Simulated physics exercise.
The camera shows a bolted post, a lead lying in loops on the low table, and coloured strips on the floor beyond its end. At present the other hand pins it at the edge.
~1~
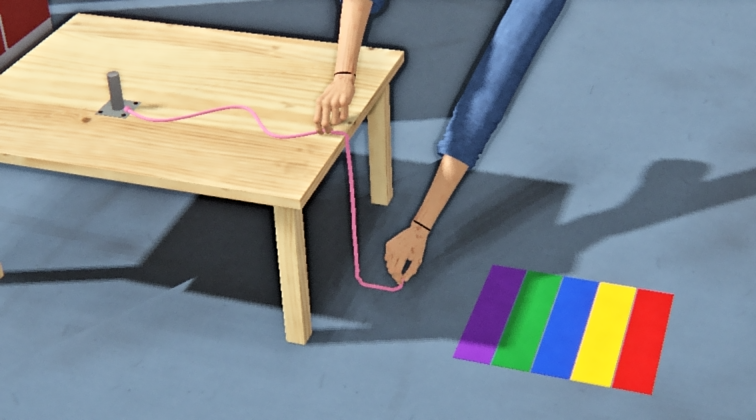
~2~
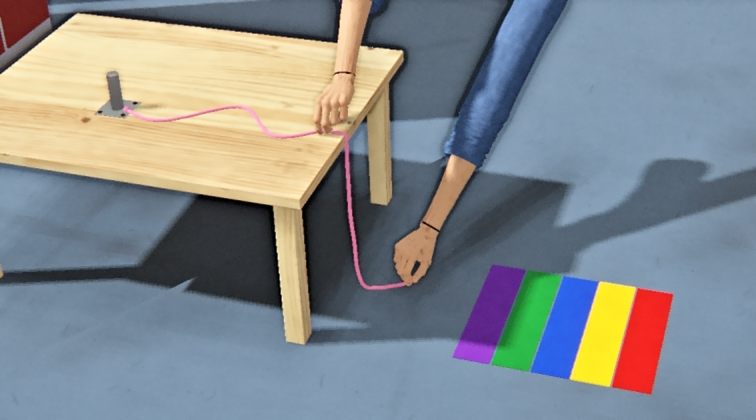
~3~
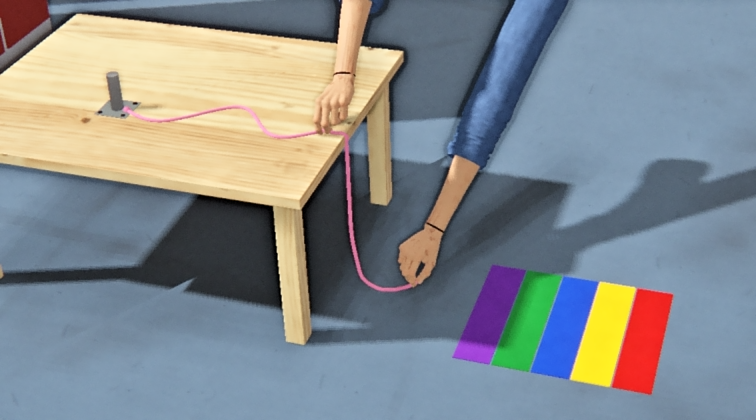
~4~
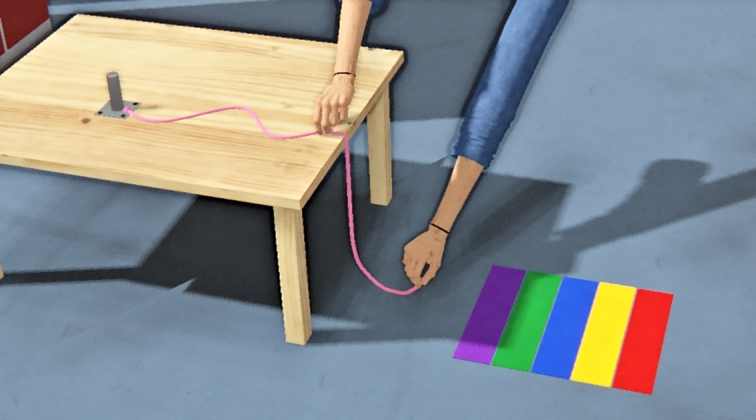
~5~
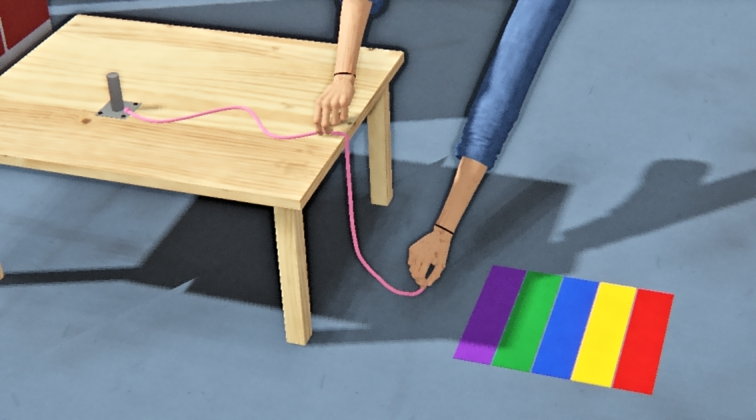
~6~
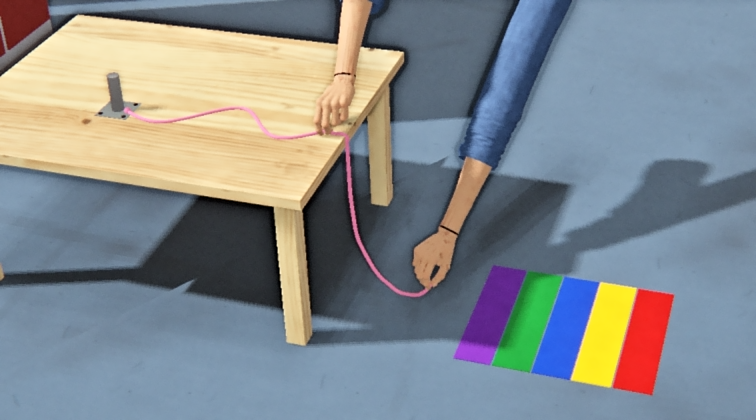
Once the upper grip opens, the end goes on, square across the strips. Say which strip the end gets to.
It gets to the blue strip.
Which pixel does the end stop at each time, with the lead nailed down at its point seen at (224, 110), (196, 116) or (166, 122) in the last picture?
(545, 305); (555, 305); (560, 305).
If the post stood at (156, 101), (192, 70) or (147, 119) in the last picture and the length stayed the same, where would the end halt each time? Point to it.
Near (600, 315); near (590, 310); near (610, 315).
Soon after, end near (498, 297); over purple.
Then, end near (541, 304); over green.
At full stretch, end near (567, 308); over blue. It gets as far as the blue strip.
